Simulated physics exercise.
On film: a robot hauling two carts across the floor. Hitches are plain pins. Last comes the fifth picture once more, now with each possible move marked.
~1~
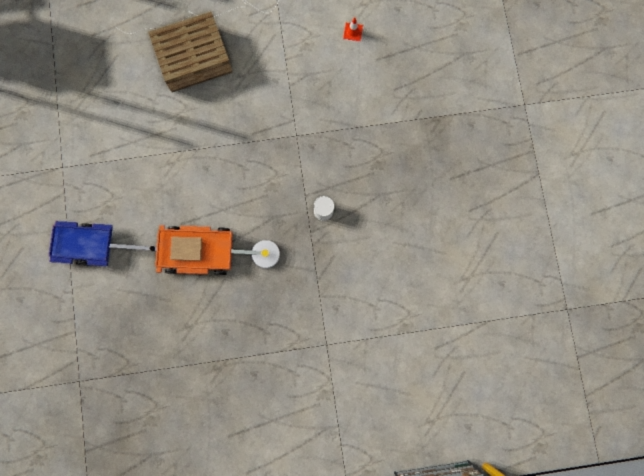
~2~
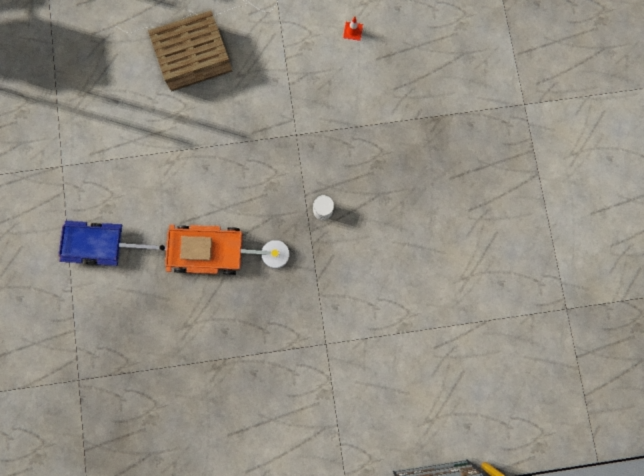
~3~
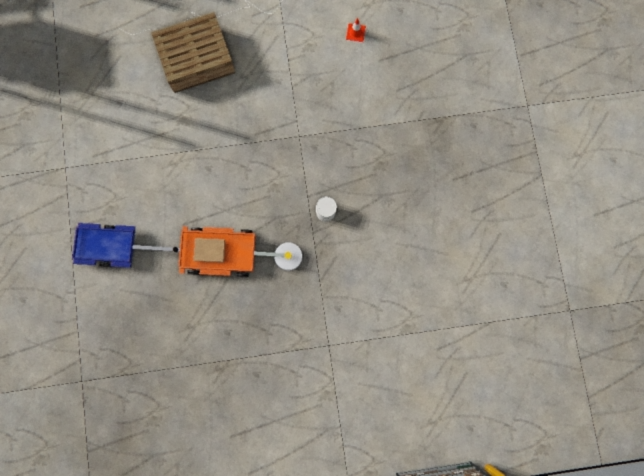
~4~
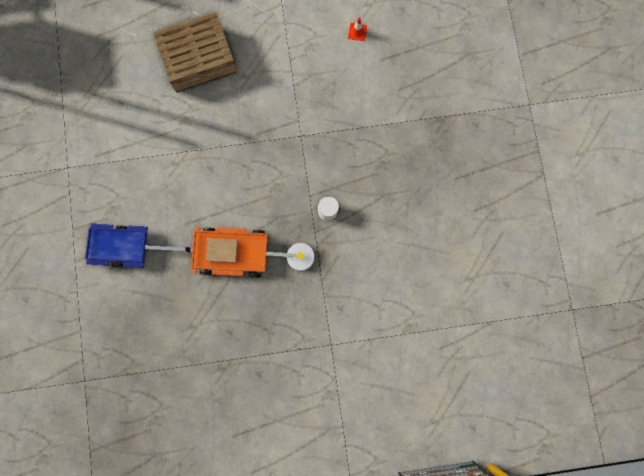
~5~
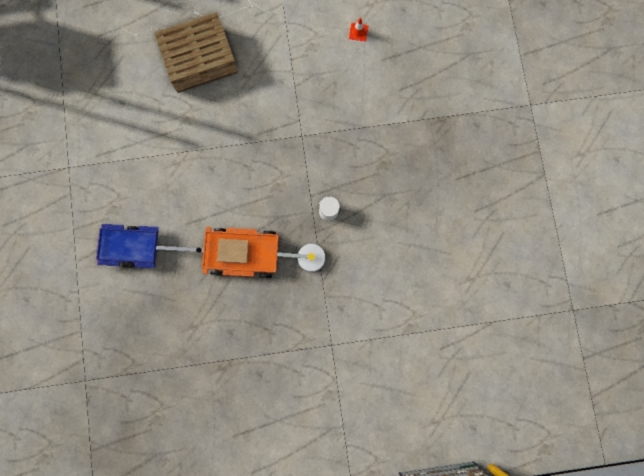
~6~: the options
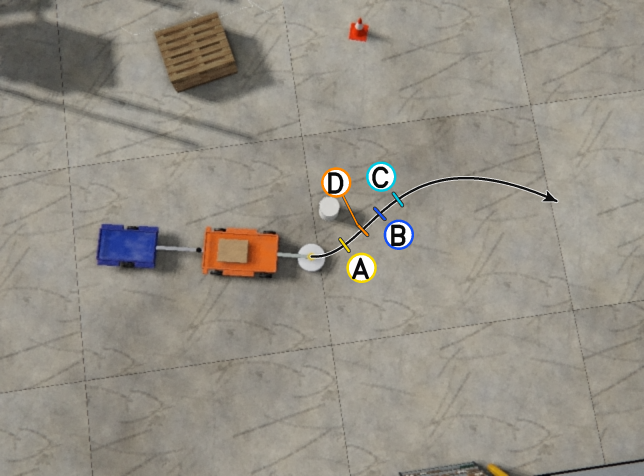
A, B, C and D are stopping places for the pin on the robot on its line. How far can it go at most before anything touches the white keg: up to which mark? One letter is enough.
D.
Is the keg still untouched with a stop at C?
No.
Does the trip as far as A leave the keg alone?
Yes.
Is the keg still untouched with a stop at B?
No.
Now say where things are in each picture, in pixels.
White keg (324, 211); robot (266, 254); orange cart (194, 250), in the first frame.
Robot (275, 254); orange cart (204, 249); blue cart (91, 243); white keg (323, 211), in the second frame.
Robot (288, 256); orange cart (217, 251); blue cart (104, 245); white keg (326, 212), in the third frame.
Robot (301, 257); orange cart (230, 251); blue cart (117, 245); white keg (328, 211), in the fourth frame.
Robot (311, 258); orange cart (241, 252); blue cart (128, 246); white keg (329, 212), in the fifth frame.
On the marked copy, A at (345, 245); B at (380, 214); C at (398, 199); D at (362, 230); the route from (311, 257) via (424, 185) to (557, 201).
Taking D. A third of the way, robot (331, 254), last cart (147, 247).
Two thirds of the way, robot (348, 243), last cart (166, 248).
When it is over, robot (362, 231), last cart (182, 249); nothing has been touched.
As for the rest, A is safe but short; B is too far, the keg has been hit; C is too far, the keg has been hit.
